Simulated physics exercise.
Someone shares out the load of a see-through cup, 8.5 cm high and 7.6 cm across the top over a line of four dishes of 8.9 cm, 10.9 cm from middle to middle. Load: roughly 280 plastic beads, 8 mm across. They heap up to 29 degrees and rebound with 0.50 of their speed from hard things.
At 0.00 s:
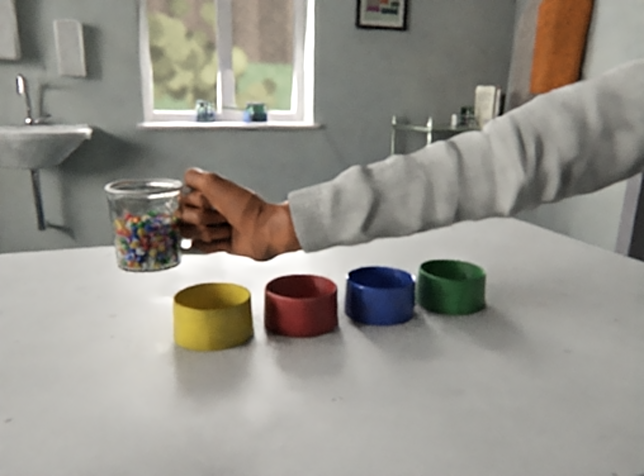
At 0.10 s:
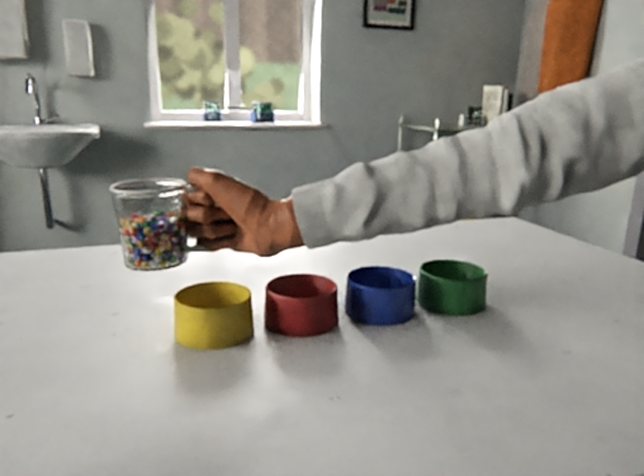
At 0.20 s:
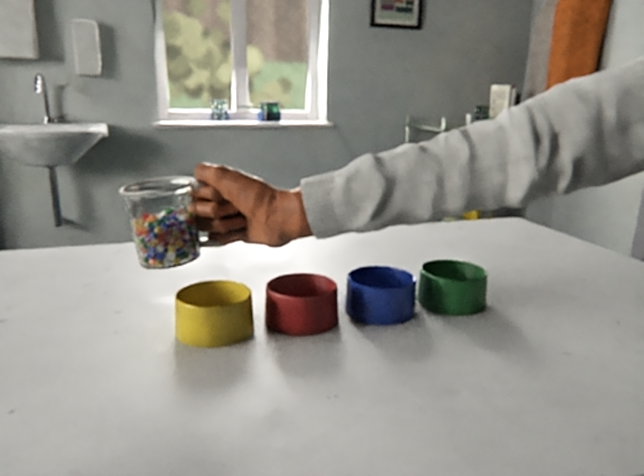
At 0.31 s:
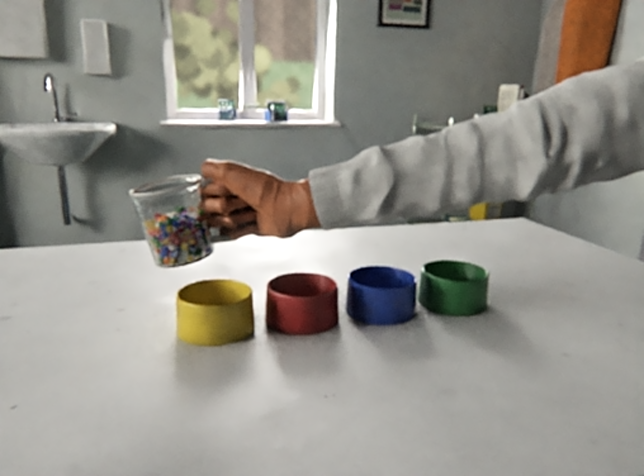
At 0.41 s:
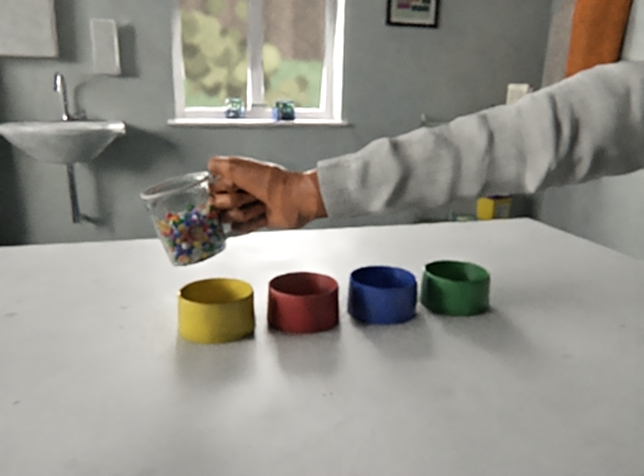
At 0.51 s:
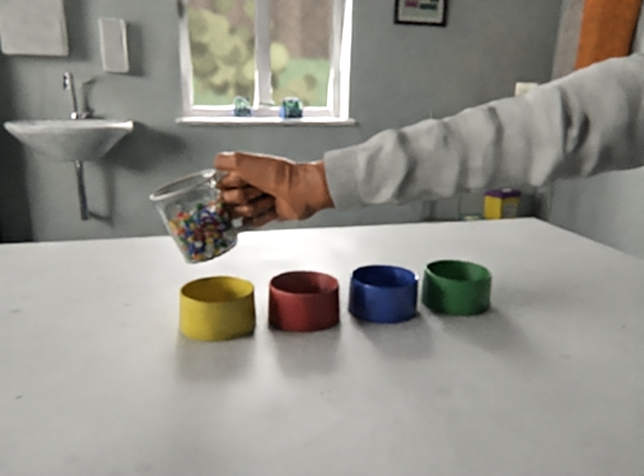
At the start, a hand holds a clear cup of colourful beads upright above a white table, behind a row of yellow, red, blue and green dishes. The hand then moves slowly to the right while gradually tilting the cup to the left, the beads shifting inside it.
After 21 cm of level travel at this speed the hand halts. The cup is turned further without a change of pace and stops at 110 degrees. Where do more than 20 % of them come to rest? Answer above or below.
Red dish: Above; blue dish: Below; green dish: Below; yellow dish: Below; on the counter: Below.
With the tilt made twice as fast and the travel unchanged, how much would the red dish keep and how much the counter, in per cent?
In that case red 0; counter 20.
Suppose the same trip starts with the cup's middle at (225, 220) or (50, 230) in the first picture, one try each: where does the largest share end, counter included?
The winner: Counter; yellow.
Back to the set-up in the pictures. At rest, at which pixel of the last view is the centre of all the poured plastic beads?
At about (295, 302).
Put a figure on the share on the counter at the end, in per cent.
Some 10 per cent.
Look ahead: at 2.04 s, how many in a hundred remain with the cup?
Some 100 per cent of the load.
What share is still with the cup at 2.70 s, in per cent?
Some 25 per cent of the load.
After 1.43 s, tilt 62 degrees; cup holds 100 %.
After 2.04 s, tilt 89 degrees; cup holds 100 %.
After 2.70 s, tilt 110 degrees; cup holds 25 %, red 70 %.
By 3.8 s all is still; red 90 %, blue 0 %, green 0 %, yellow 0 %, counter 10 %.
